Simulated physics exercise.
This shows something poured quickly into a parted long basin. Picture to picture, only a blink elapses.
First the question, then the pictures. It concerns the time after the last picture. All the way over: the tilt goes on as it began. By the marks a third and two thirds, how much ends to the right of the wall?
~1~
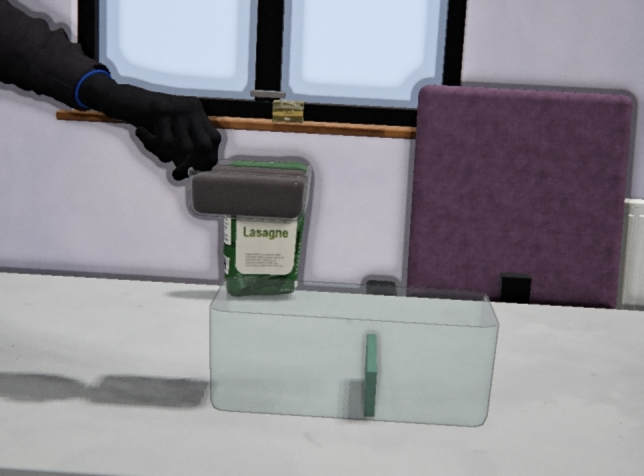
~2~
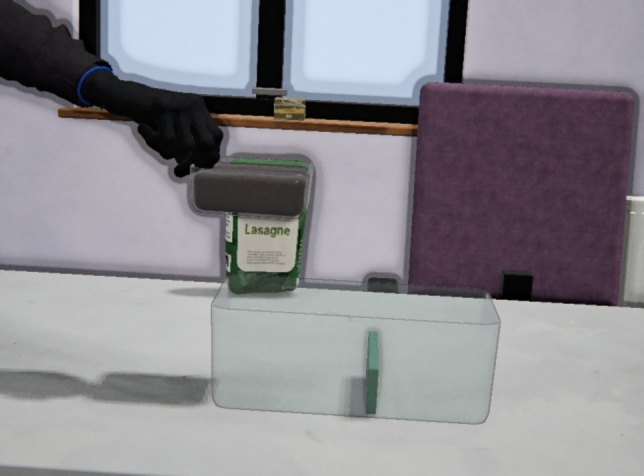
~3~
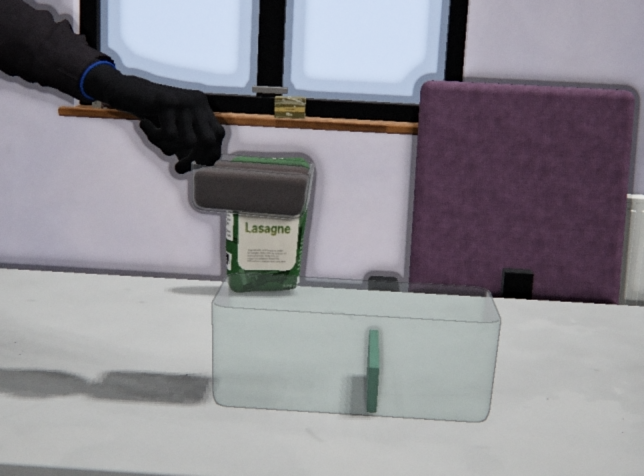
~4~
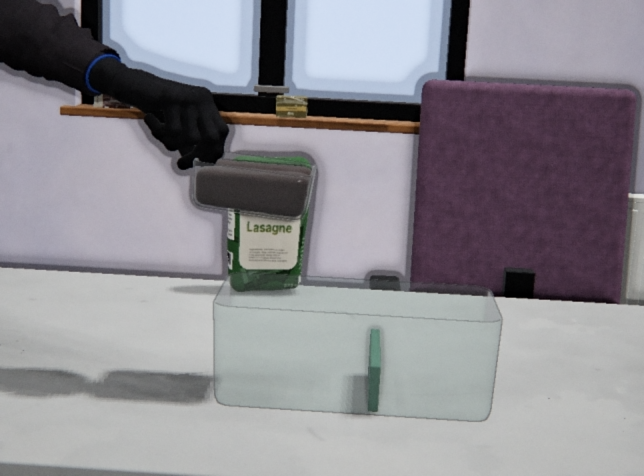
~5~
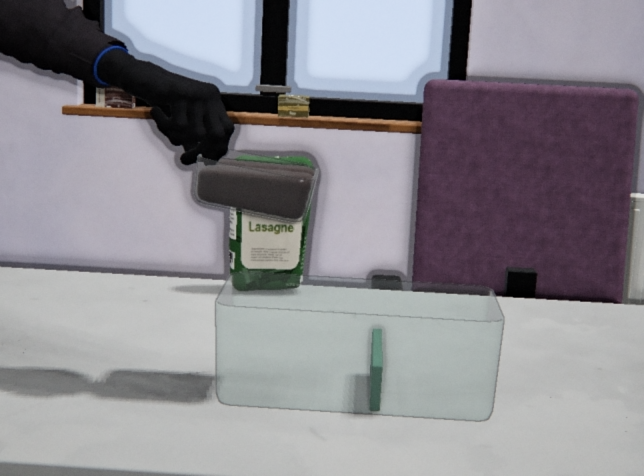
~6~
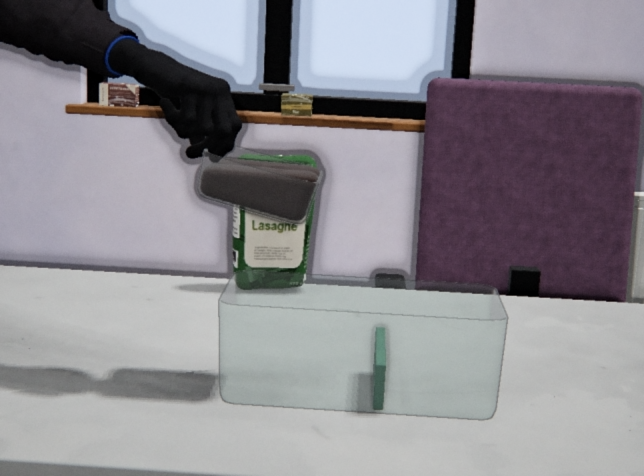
Stays short of a third.
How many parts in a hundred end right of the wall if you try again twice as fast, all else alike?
It comes to about 5 per cent.
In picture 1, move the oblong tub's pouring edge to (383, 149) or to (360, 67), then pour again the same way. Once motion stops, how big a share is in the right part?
Roughly 85 in a hundred the first time and 75 in a hundred the second.
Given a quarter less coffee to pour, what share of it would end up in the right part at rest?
It should come out close to 0 per cent.
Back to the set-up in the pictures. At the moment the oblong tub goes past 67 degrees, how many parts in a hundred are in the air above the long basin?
I'd put it near 30 per cent.
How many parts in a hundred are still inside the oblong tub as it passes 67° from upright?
Near 20 percent is still in there.
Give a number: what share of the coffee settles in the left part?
Share: Roughly 85 %.
A moment on, the oblong tub is tipped part way and 22 per cent is still to pour, 38 is left of the wall and 9 right of it.
Next, the oblong tub is tipped right over and 2 per cent is still to pour, 79 is left of the wall and 15 right of it.
Then the oblong tub is tipped right over and 0 per cent is still to pour, 84 is left of the wall and 15 right of it.
Later the oblong tub is tipped right over and 0 per cent is still to pour, 84 is left of the wall and 15 right of it.
In the end 84 per cent lies left of the wall, 15 right of it and 0 outside.
